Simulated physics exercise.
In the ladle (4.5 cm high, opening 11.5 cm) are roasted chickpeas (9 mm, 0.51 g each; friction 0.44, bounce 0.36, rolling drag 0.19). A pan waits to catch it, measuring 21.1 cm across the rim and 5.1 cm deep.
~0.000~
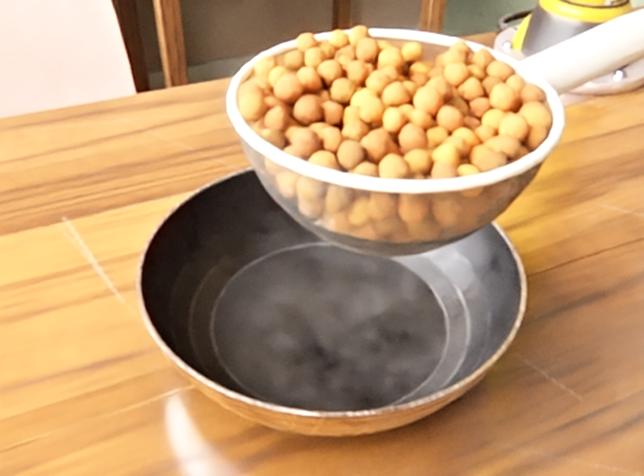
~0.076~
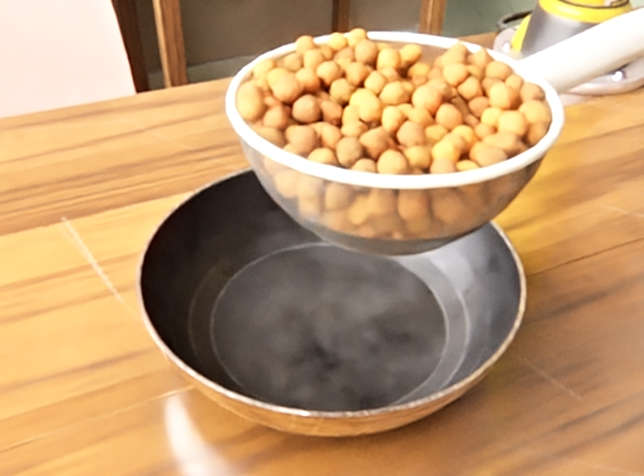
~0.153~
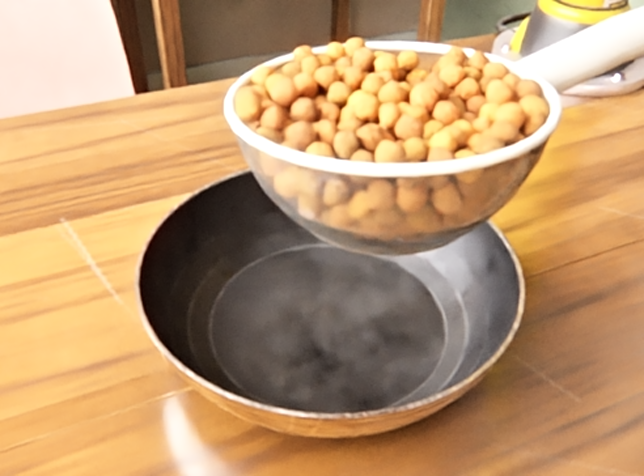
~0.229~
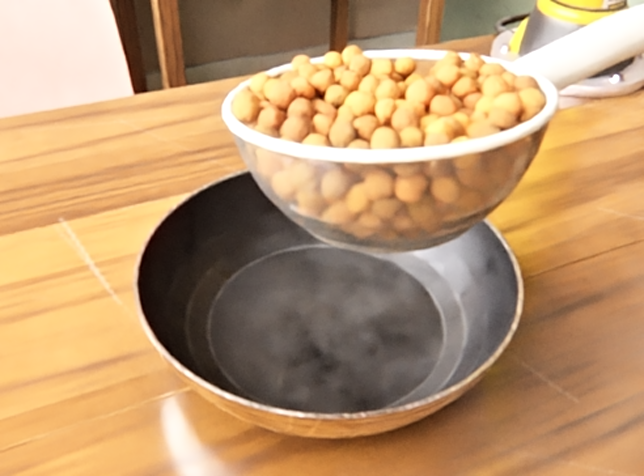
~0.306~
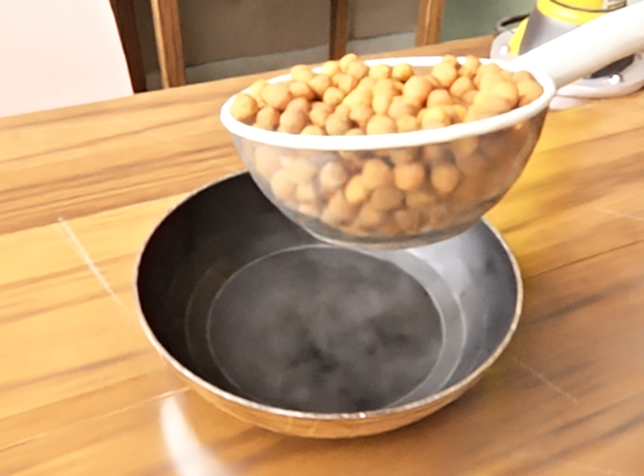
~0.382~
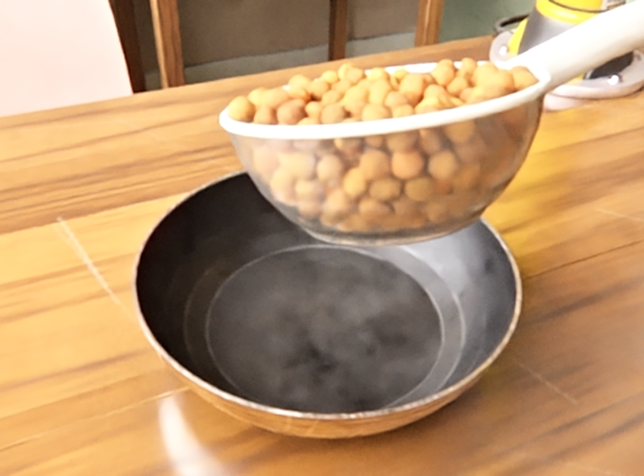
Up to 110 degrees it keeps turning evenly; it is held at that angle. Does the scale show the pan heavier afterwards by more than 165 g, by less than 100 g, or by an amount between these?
My guess is a big share.
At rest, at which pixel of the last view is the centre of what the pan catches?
(314, 319), give or take.
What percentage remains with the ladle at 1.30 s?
I'd say around 75 per cent of the load.
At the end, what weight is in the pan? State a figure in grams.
230 g, approximately.
Then, at 0.88 s, tilt 51 degrees; 0 g in the pan, ladle holds 100 %.
Then, at 1.30 s, tilt 77 degrees; 47 g in the pan, ladle holds 75 %.
After 1.68 s, tilt 101 degrees; 189 g in the pan, ladle holds 10 %.
After 2.04 s, tilt 110 degrees; 227 g in the pan, ladle holds 0 %.
At rest (2.3 s), 227 g in the pan, ladle holds 0 %.
